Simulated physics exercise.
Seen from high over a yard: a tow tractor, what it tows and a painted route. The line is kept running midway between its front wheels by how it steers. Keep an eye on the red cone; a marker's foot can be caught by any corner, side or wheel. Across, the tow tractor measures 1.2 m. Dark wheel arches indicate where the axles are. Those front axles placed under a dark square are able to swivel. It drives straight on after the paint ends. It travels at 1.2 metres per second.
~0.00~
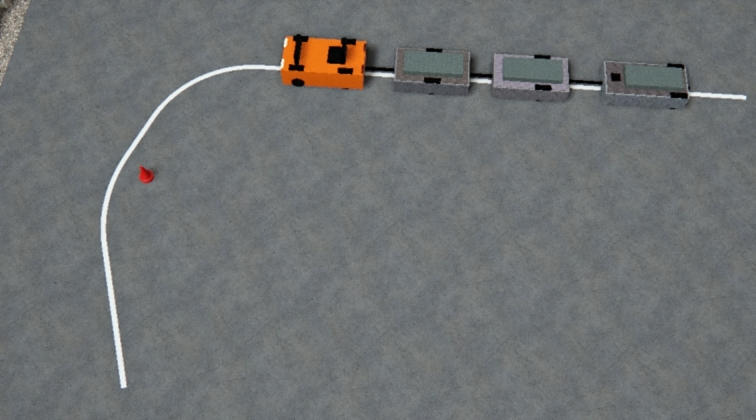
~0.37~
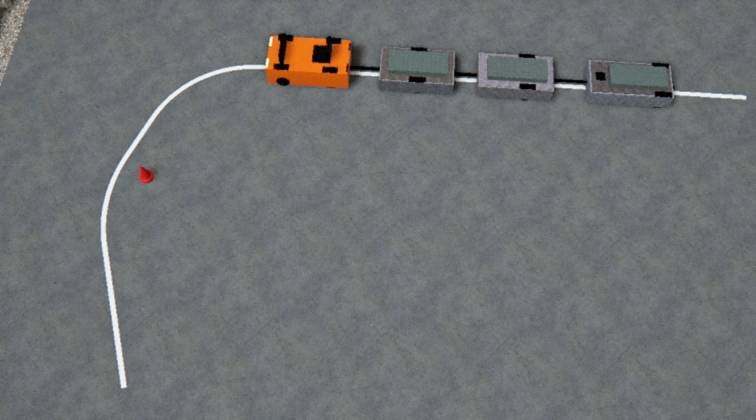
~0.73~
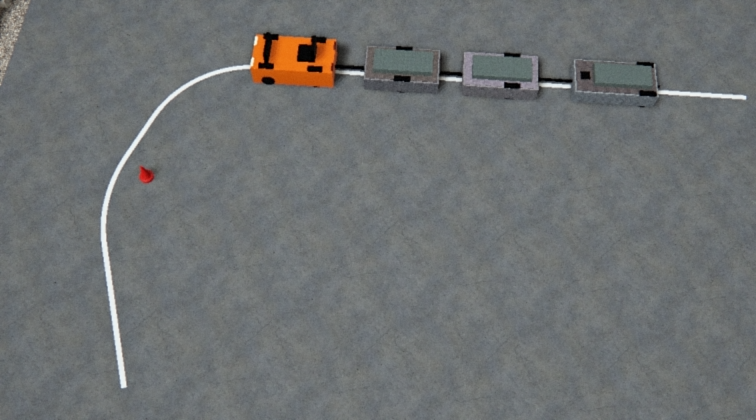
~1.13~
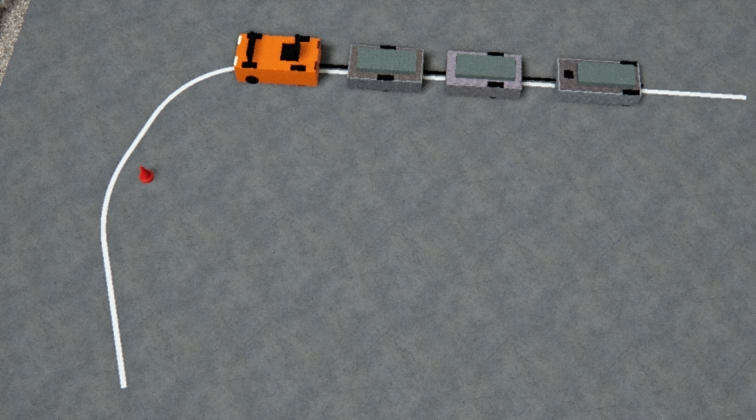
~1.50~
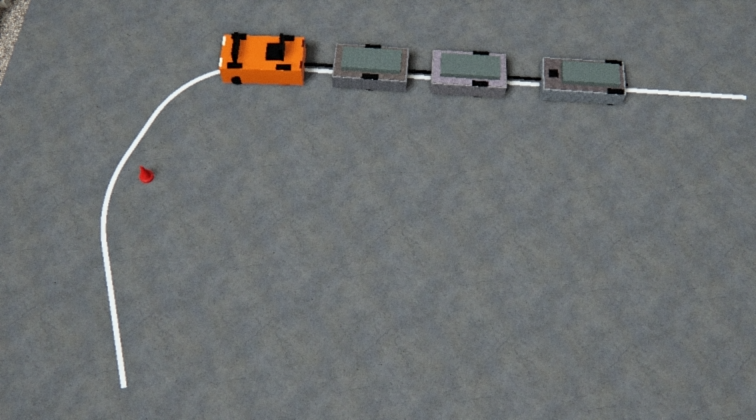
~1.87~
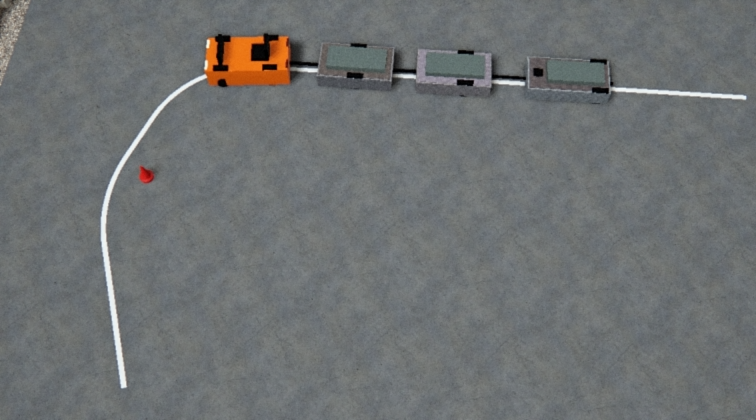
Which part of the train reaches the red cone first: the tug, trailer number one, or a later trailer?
Contact is made first by the engine up front.
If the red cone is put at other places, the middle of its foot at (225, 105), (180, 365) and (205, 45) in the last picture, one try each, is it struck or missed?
First struck, second missed, third missed.
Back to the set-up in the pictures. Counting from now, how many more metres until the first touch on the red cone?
Roughly 5.0 metres more.
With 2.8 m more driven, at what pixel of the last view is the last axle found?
Somewhere around pixel (509, 70).
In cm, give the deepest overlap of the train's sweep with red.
I'd put red at close to 80.
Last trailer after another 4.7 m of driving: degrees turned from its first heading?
Compared with the start, the last trailer heads some 0° away.
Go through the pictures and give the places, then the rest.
Nose (288, 53); last axle (677, 81); still straight; red (145, 174); 3 trailers, in the first picture.
Nose (273, 52); last axle (662, 80); still straight, in the second picture.
Nose (258, 52); last axle (647, 79); still straight, in the third picture.
Nose (242, 51); last axle (630, 78); still straight, in the fourth picture.
Nose (227, 52); last axle (615, 77); turned 2°, in the fifth picture.
Nose (211, 54); last axle (600, 76); turned 6°; red (145, 174), in the sixth picture.
By 6.0 s, the last axle is at (442, 65) of the last picture, 5 cm off the line; the tow tractor has hit red.
By 8.0 s, the last axle is at (371, 60) of the last picture, 5 cm off the line.
By 20.3 s, the last axle is at (127, 395) of the last picture, 20 cm off the line; 1 of 1 struck in all.
